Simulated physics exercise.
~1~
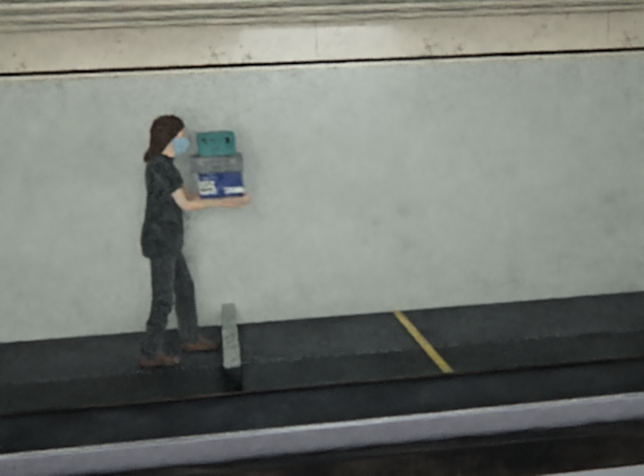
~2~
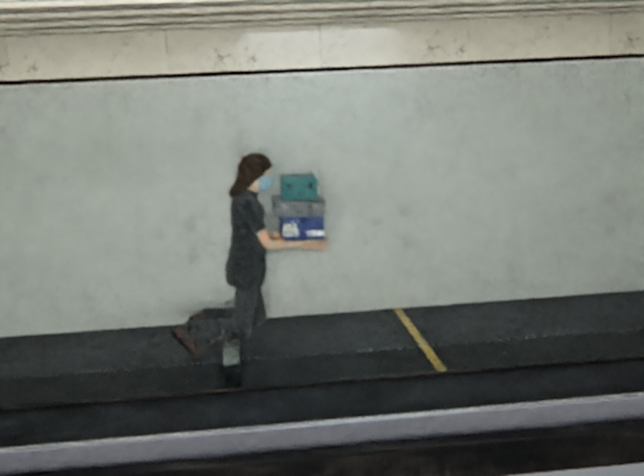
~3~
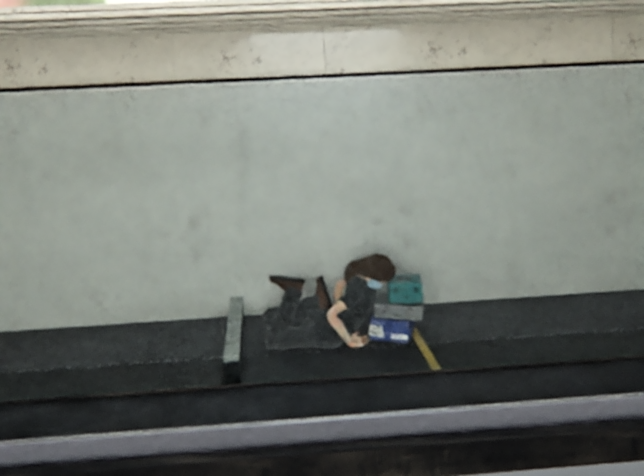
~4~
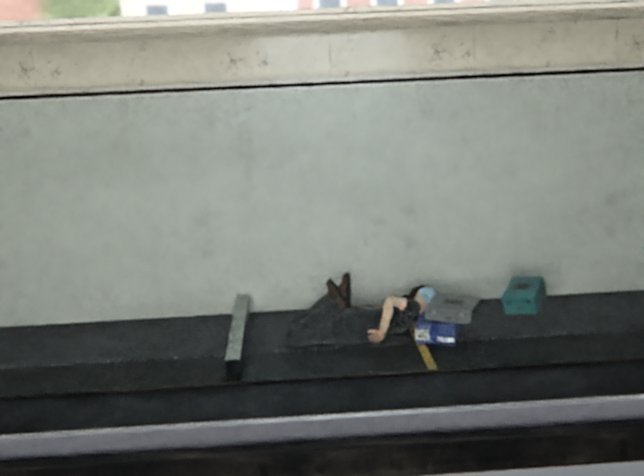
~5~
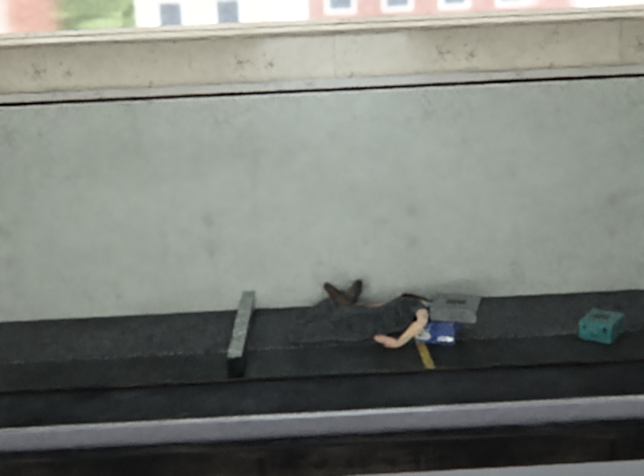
At first, a masked, dark-haired person in dark clothes stands left of a low rail, holding a teal box, a grey box and a blue parcel stacked on outstretched arms. The person moves right and tips forward over the rail, one lower leg trailing behind. The body drops to the dark floor, face down towards the stack, feet raised. The teal box comes off the top and travels right, away from the others. Finally, the person lies flat beside the grey box and blue parcel at the yellow line, while the teal box rests far right.
